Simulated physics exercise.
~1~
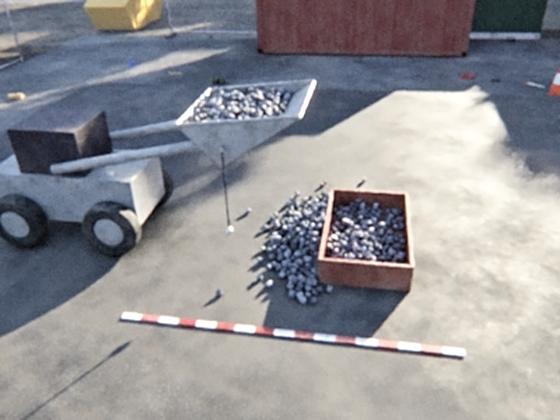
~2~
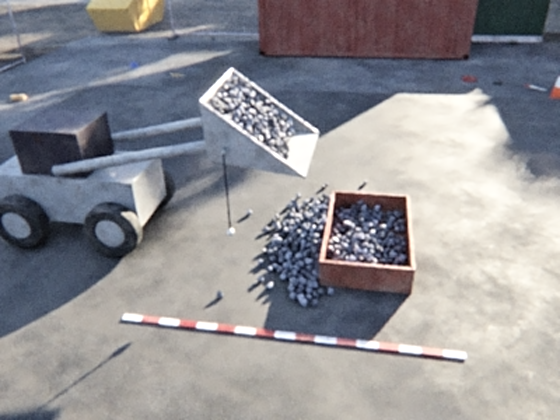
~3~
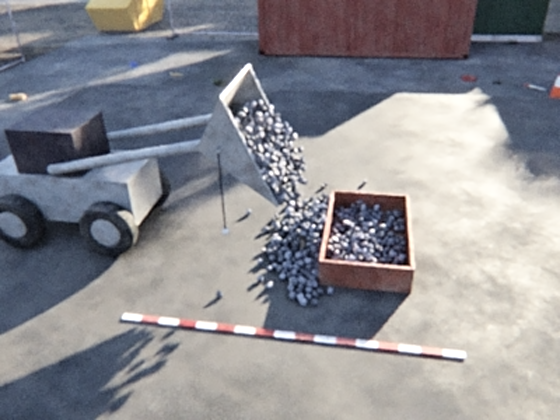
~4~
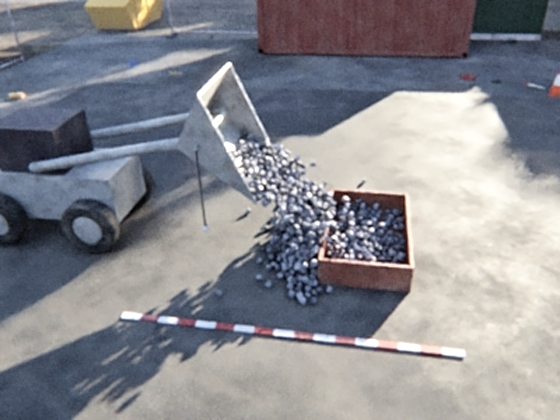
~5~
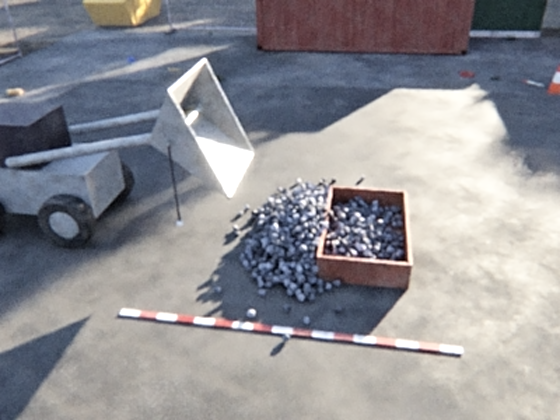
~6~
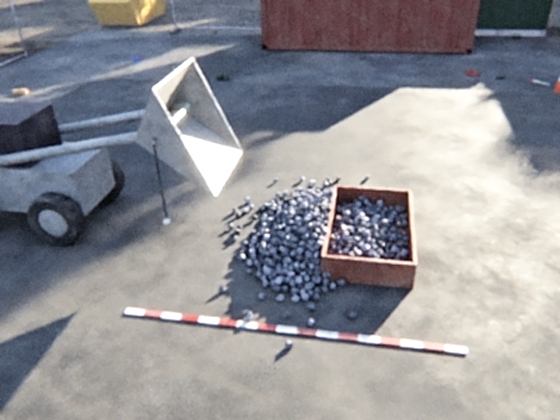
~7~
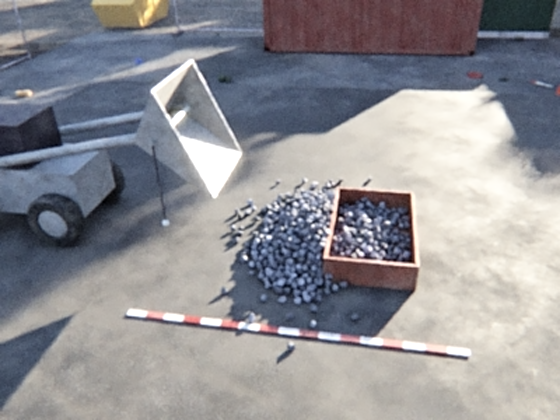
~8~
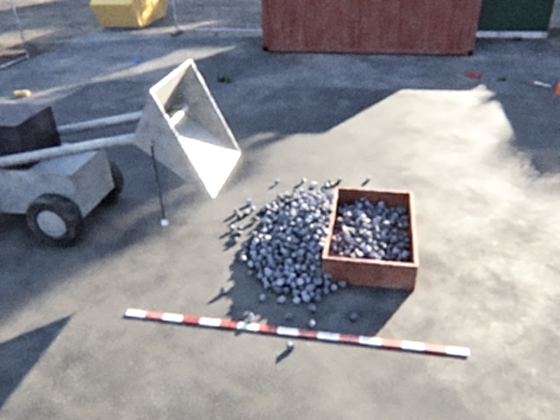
The clip shows a small wheeled loader tipping a grey bucket of stones beside a reddish-brown bin; the stones slide out as it backs left, most landing on the loose pile short of the bin and some inside, and the loader stops with its bucket empty and tilted.
